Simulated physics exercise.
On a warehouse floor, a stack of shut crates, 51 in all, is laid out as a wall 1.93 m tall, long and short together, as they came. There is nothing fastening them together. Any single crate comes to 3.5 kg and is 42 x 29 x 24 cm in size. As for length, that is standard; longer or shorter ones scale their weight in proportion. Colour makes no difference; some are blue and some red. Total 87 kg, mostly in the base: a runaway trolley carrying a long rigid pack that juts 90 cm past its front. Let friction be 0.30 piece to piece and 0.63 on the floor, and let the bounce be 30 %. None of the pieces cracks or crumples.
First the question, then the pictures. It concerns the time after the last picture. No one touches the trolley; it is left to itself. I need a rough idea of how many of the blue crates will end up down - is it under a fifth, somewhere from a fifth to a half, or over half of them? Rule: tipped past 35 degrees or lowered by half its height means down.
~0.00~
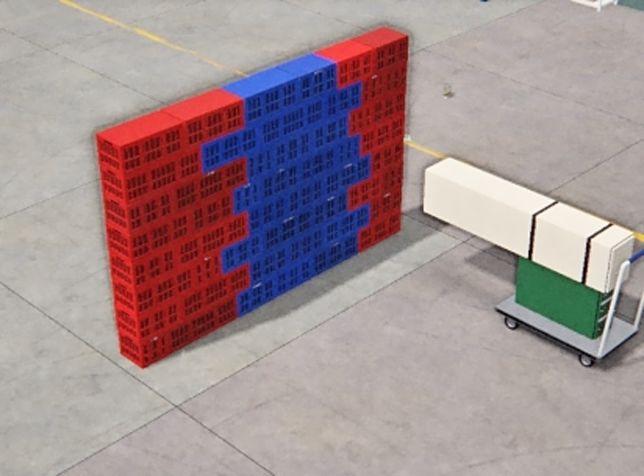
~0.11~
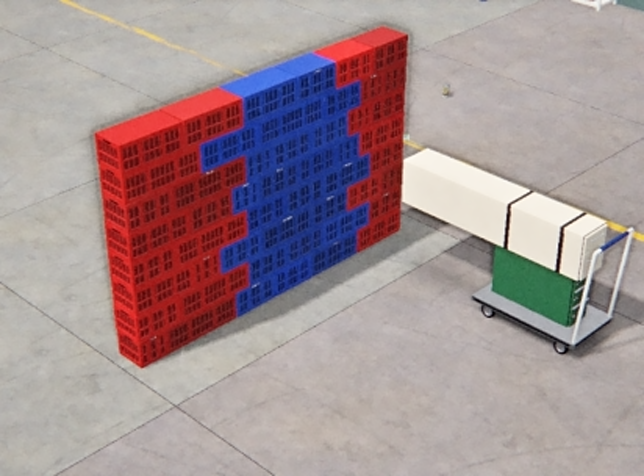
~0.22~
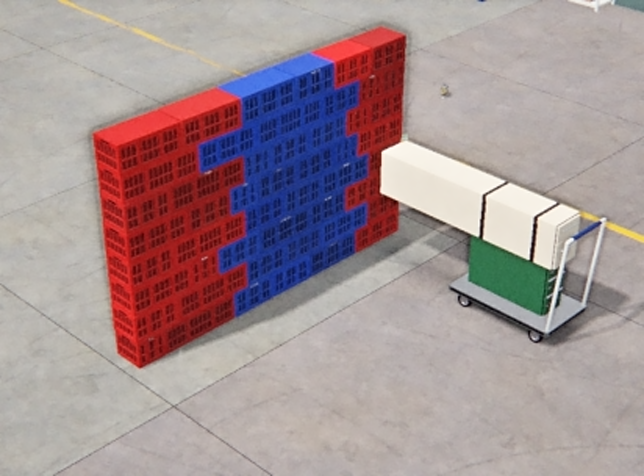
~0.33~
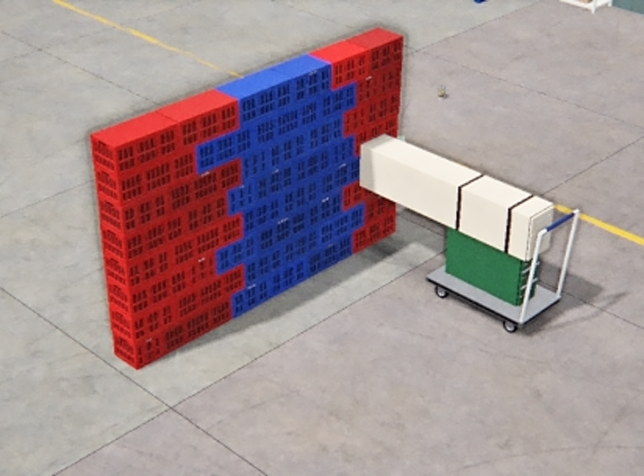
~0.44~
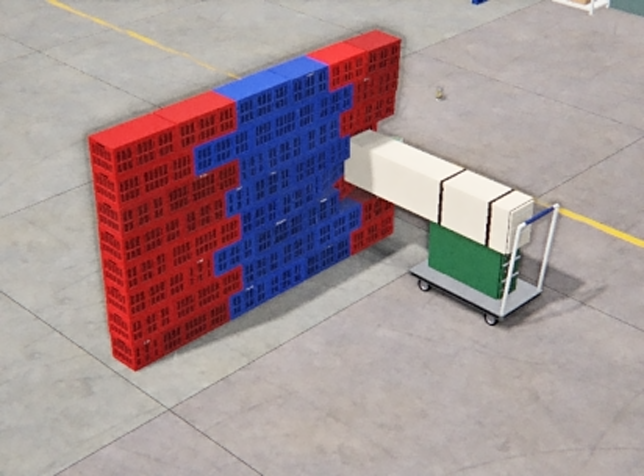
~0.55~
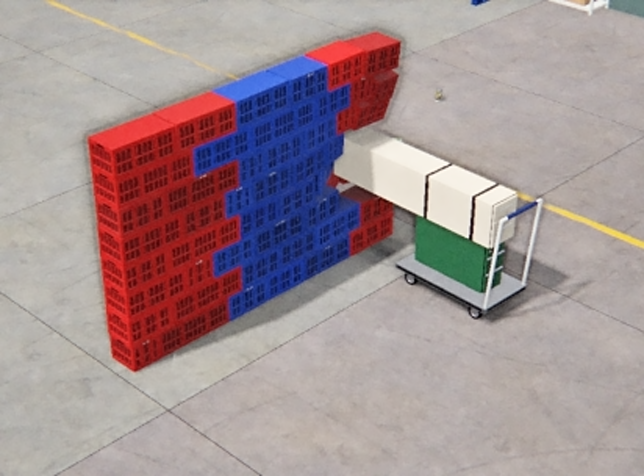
I'd say under a fifth of them.
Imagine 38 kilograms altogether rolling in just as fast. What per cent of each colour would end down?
That would leave red at 40 and blue at 40 per cent.
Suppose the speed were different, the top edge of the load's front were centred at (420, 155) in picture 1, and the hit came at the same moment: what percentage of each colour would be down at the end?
You'd end up with red at 40 per cent down and blue at 40 per cent.
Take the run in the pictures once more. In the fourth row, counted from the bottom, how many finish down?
1.
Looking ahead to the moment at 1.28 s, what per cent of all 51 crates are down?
15 %.
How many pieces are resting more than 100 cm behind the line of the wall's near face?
I'd estimate 4 pieces.
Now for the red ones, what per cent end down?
Red: 30 per cent.
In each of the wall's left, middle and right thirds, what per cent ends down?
Per cent - left 0, middle 0, right 40.
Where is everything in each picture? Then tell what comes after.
In the first picture (we follow the side turned to the camera; the camera pans a little), load (430, 184) 65 cm short of the wall; top blue crate (319, 83); top red crate (392, 55); no piece has moved.
Load (409, 175) 42 cm short of the wall; top blue crate (318, 83), in the second picture.
Load (387, 166) 19 cm short of the wall; top blue crate (316, 83), in the third picture.
Load (365, 159) 26 mm into the wall's line; top blue crate (313, 85); 4 stirred so far, in the fourth picture.
Load (350, 154) 20 cm into the wall's line; top blue crate (311, 86); 8 stirred so far, in the fifth picture.
Load 35 cm into the wall's line; top blue crate (310, 86); top red crate (384, 60) tipped 4°; steepest lean 16°, the crate at (373, 114); 14 stirred so far, in the sixth picture.
Around 0.80 s, load 65 cm past the wall's line, still rolling; none of the 24 blue crates down (5 of 51 in all colours); top blue crate displaced 38 mm; top red crate tipped 36°, 10 cm lower.
Around 1.28 s, load 1.11 m past the wall's line, still rolling; none of the 24 blue crates down (8 of 51 in all colours); top blue crate displaced 8 cm; top red crate on its side.
Finally (2.6 s), load 1.20 m past the wall's line, stopped; none of the 24 blue crates down (8 of 51 in all colours); top blue crate displaced 8 cm; top red crate upside down. That is 0 per cent. Seen by the last camera, middles, top blue crate near (292, 79), top red crate near (413, 165).
